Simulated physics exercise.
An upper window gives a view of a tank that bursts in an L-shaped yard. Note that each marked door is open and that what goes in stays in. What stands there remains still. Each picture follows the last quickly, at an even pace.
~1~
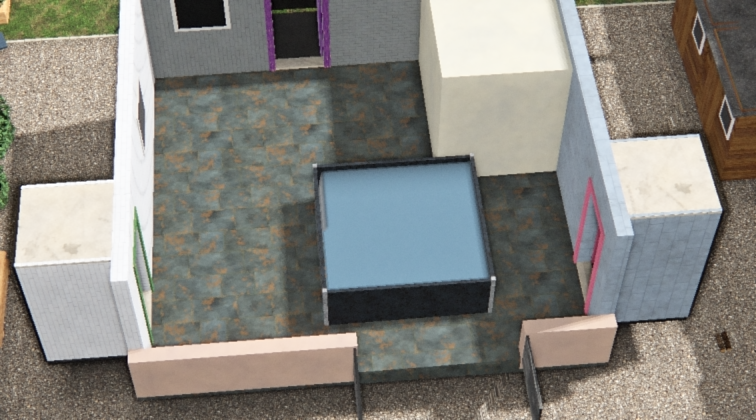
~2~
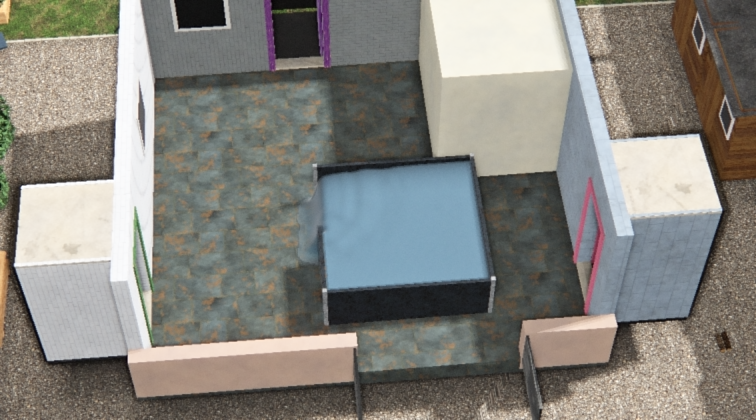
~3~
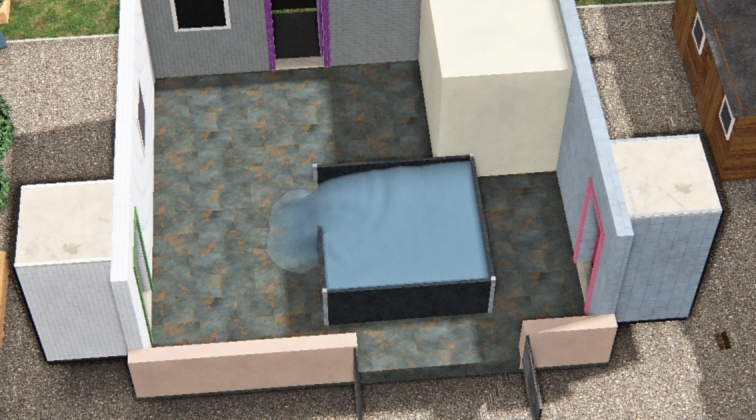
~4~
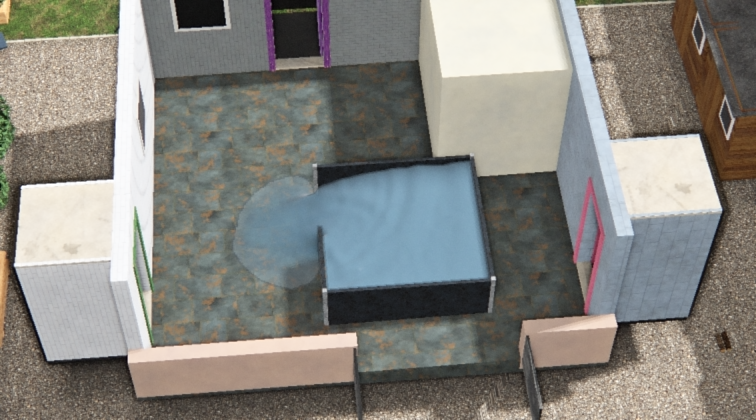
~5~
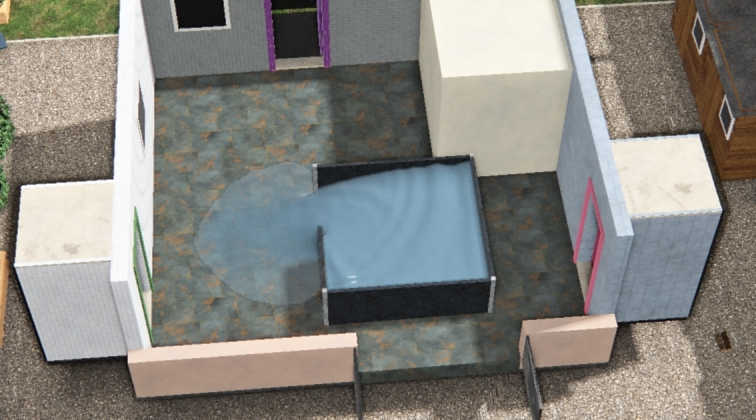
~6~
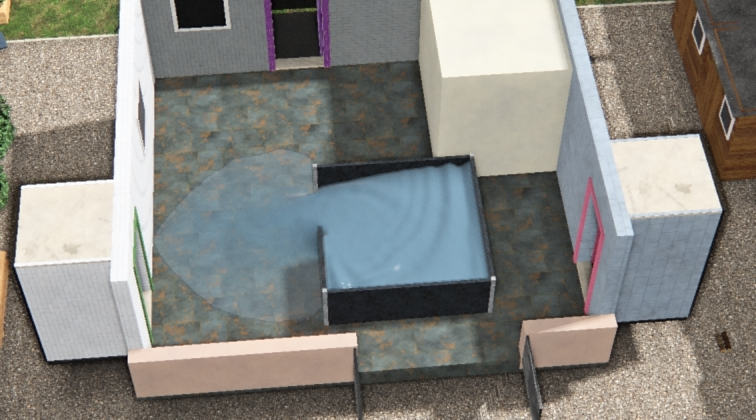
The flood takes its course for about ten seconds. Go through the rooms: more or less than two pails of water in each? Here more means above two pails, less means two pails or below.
Green door: More; pink door: Less; purple door: More.
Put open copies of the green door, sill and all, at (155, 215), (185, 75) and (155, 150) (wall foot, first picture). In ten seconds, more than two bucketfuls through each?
Result per door - past the limit; past the limit; past the limit.
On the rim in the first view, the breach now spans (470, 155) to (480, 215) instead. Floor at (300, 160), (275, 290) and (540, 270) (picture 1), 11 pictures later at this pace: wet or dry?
The first spot is spared, the second spared, the third swamped.
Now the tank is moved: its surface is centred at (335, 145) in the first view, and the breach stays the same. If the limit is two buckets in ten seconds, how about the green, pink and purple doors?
Green: Exceeds it; pink: Exceeds it; purple: Exceeds it.
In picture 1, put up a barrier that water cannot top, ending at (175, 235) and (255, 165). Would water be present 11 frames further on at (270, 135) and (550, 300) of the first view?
First spot submerged, second spot parched.
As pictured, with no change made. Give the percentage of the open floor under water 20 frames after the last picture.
That comes to about 60 per cent.
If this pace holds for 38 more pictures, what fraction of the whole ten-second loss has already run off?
Log: Around 50 %, estimated.
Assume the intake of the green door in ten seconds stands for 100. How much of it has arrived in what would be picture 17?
I make it 20 per cent.
A moment on, water covers 35 % of the floor; the green door under two buckets in, the pink door not reached, the purple door not reached.
Next, water covers 40 % of the floor; the green door over two buckets in, the pink door not reached, the purple door not reached.
Then, water covers 60 % of the floor; the green door far over two buckets in, the pink door not reached, the purple door wet at the sill, nothing in.
Later, water covers 90 % of the floor; the green door far over two buckets in, the pink door wet at the sill, nothing in, the purple door over two buckets in.
In the end, water covers 100 % of the floor; the green door far over two buckets in, the pink door under two buckets in, the purple door over two buckets in.
